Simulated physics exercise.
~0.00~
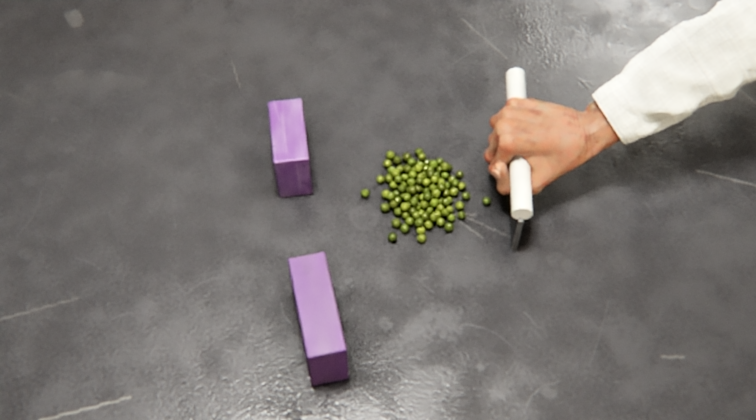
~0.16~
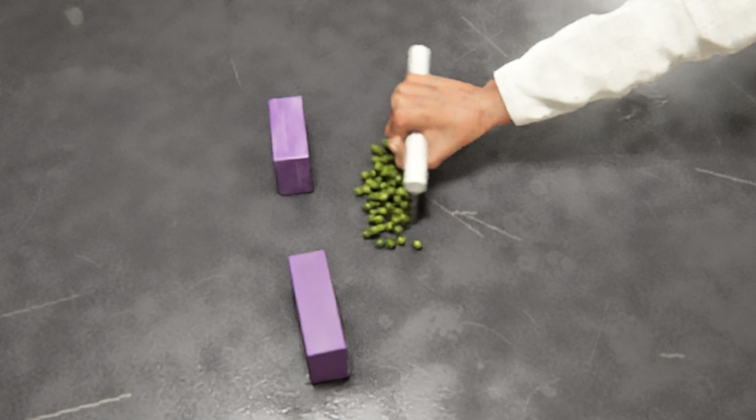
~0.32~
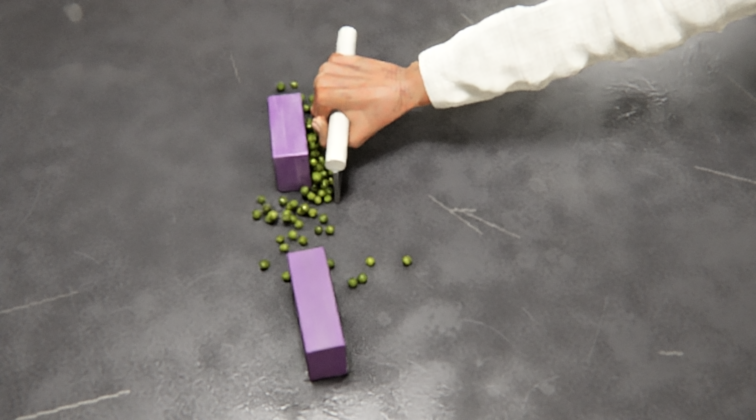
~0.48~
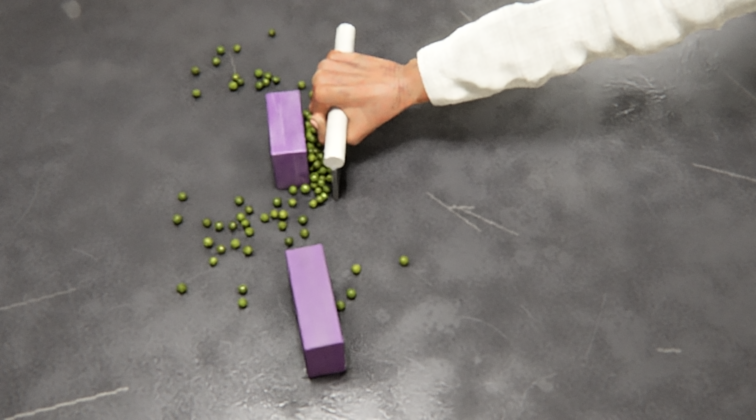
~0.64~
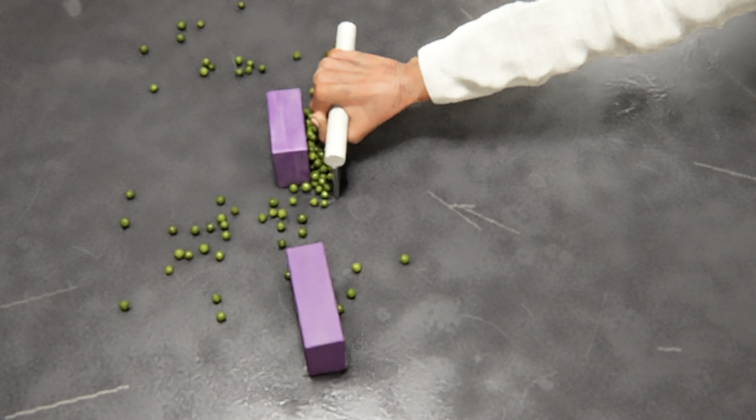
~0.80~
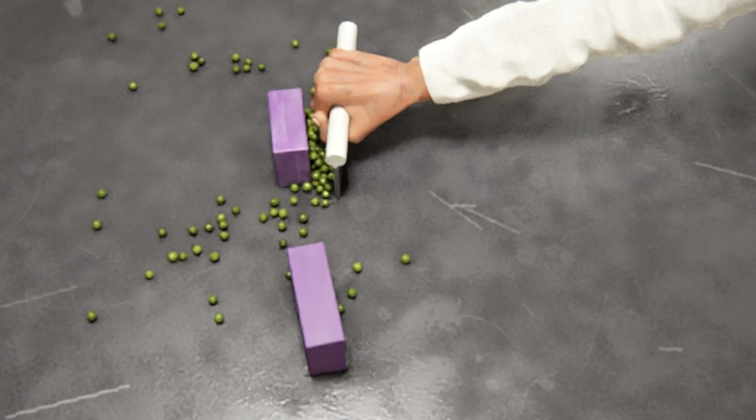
A hand in a white sleeve grips a white-handled scraper at the right of a scuffed dark grey surface, seen from above at an angle. To its left lie a loose cluster of small green olives and two upright purple blocks with a gap between them. The hand sweeps the scraper left, bunching the olives into a narrow band, then presses many against the upper block. Others spill through the gap and around the block's far end. The scraper stops while the freed olives roll on leftward and scatter, leaving about half held before the blocks.
